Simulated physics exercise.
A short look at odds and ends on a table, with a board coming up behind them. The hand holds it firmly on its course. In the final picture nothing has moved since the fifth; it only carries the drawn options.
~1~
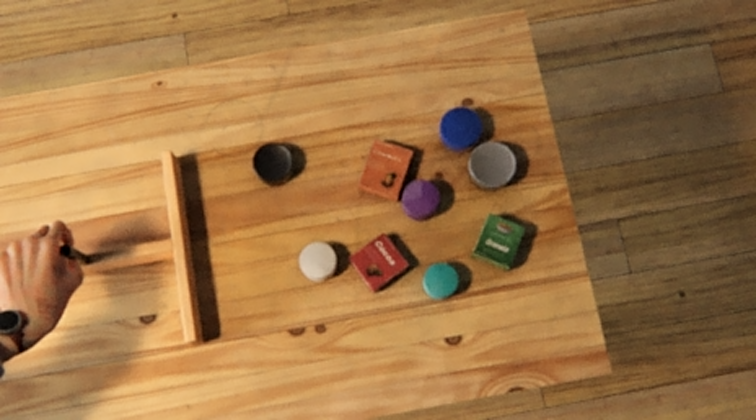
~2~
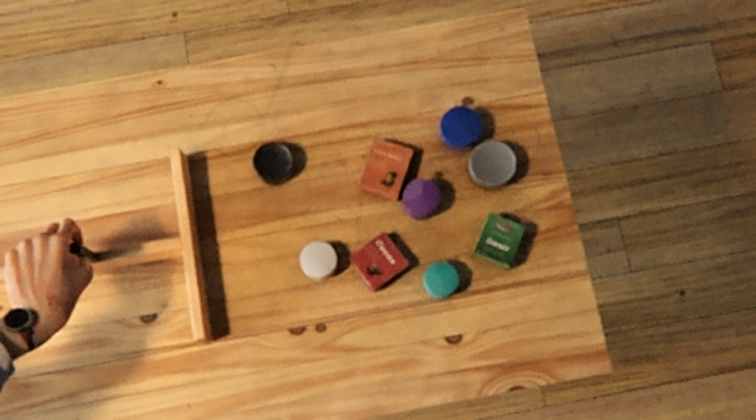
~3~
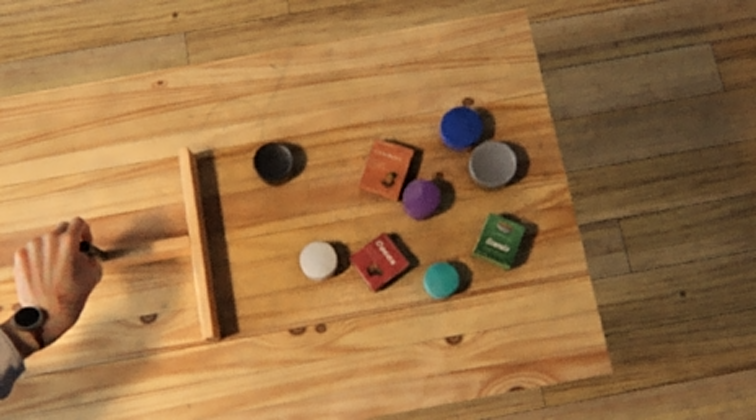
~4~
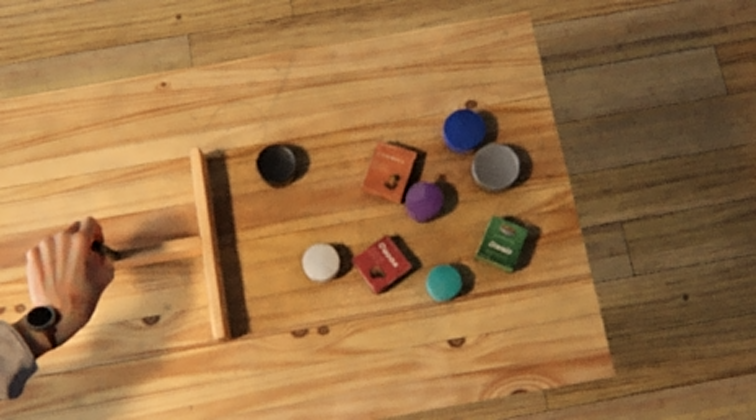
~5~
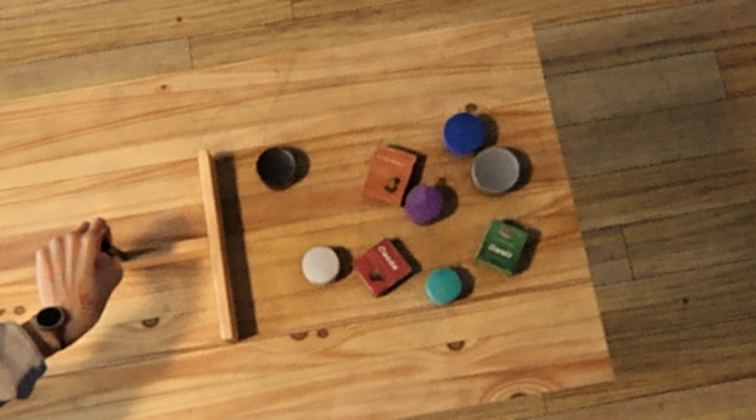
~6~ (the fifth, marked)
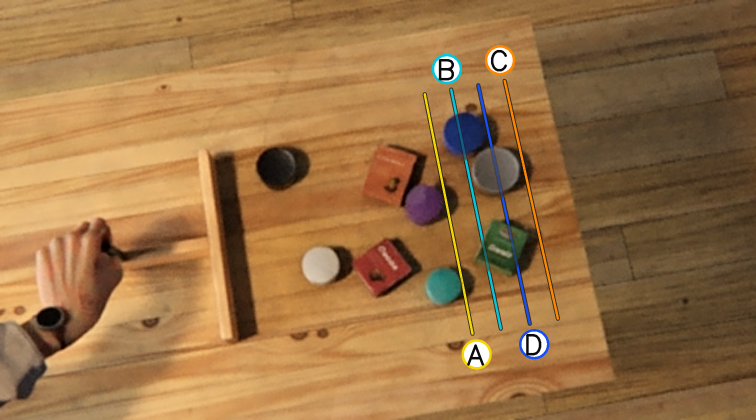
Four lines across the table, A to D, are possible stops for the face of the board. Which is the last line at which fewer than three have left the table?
Line D.
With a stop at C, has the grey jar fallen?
Yes.
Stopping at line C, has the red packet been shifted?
Yes.
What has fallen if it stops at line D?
It is the grey jar.
On the marked copy, A at (448, 210); B at (475, 205); C at (530, 196); D at (503, 200).
With D. Early on, board (319, 223); black jar (335, 159); red packet (396, 267).
Further on, board (423, 206); grey jar (505, 175); green box (507, 246).
At the end, board (503, 192); grey jar over the edge; blue pot (546, 108); one fallen.
As for the rest, A is within the limit but short; B is within the limit but short; C drops four.
